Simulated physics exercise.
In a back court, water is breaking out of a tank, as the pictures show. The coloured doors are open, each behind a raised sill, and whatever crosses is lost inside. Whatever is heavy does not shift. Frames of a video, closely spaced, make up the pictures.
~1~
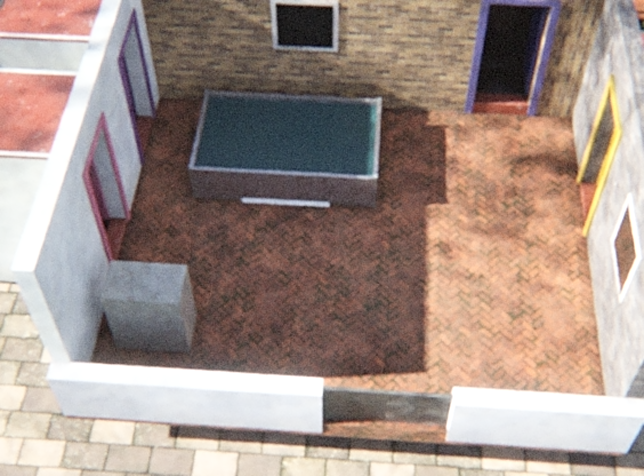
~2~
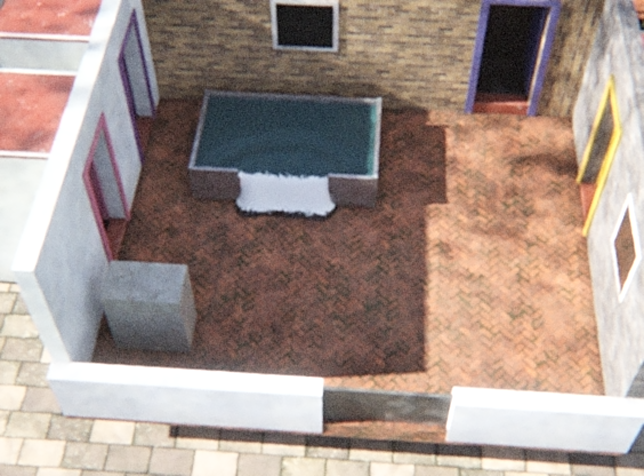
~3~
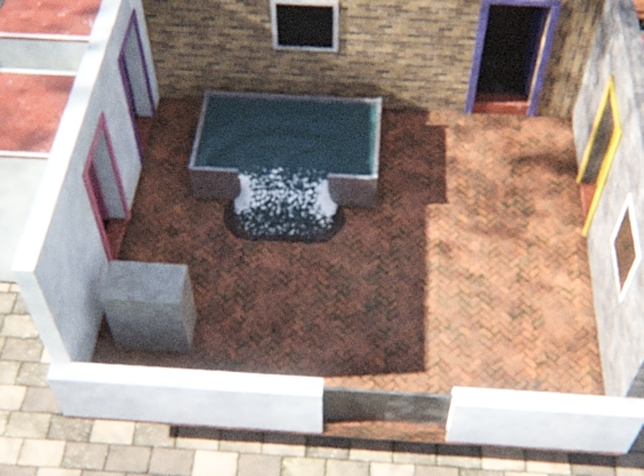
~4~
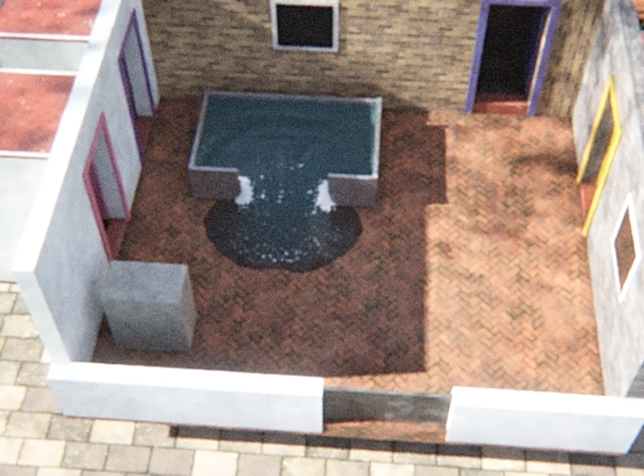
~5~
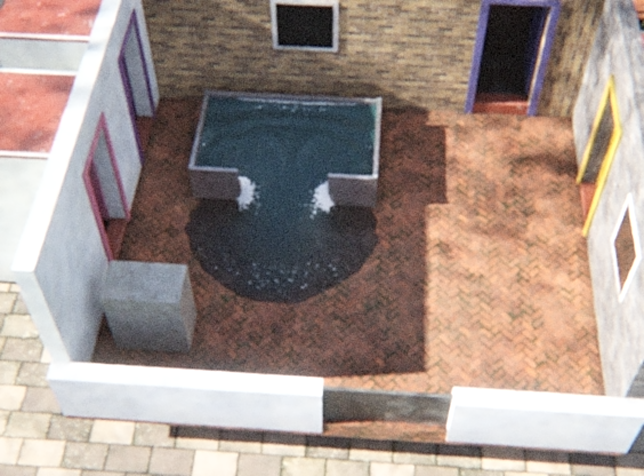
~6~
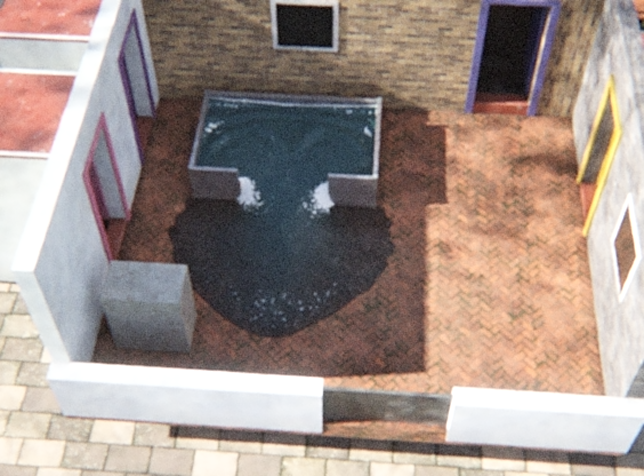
In a walled brick courtyard with coloured doorways, water burst through the front of a raised tank, foamed onto the paving, and spread forward and sideways in a widening dark pool past a grey block.
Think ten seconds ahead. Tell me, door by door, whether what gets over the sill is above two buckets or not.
Purple door: Not above; blue door: Not above; pink door: Not above; yellow door: Not above.
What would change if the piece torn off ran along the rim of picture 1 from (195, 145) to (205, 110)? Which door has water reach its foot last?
The one in yellow is last in line.
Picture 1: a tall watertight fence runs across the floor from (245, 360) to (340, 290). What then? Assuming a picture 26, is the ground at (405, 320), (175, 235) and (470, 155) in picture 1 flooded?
Results in order: Swamped / swamped / bone-dry.
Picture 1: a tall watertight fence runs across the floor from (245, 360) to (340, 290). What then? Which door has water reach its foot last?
Final one: The door marked blue.
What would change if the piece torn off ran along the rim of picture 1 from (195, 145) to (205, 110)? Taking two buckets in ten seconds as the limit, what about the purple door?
Purple door: Tops the limit.
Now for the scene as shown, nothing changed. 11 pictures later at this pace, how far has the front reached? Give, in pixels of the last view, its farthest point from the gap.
My pick would be pixel (514, 419).
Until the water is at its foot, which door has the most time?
It's the blue door.
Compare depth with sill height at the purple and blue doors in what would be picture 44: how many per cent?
About 30 and 0 %.
A moment on, water covers 30 % of the floor; the purple door not reached, the blue door not reached, the pink door not reached, the yellow door not reached.
Next, water covers 40 % of the floor; the purple door not reached, the blue door not reached, the pink door wet at the sill, nothing in, the yellow door not reached.
Then, water covers 55 % of the floor; the purple door not reached, the blue door not reached, the pink door wet at the sill, nothing in, the yellow door not reached.
Later, water covers 75 % of the floor; the purple door wet at the sill, nothing in, the blue door not reached, the pink door wet at the sill, nothing in, the yellow door wet at the sill, nothing in.
In the end, water covers 95 % of the floor; the purple door wet at the sill, nothing in, the blue door wet at the sill, nothing in, the pink door wet at the sill, nothing in, the yellow door wet at the sill, nothing in.
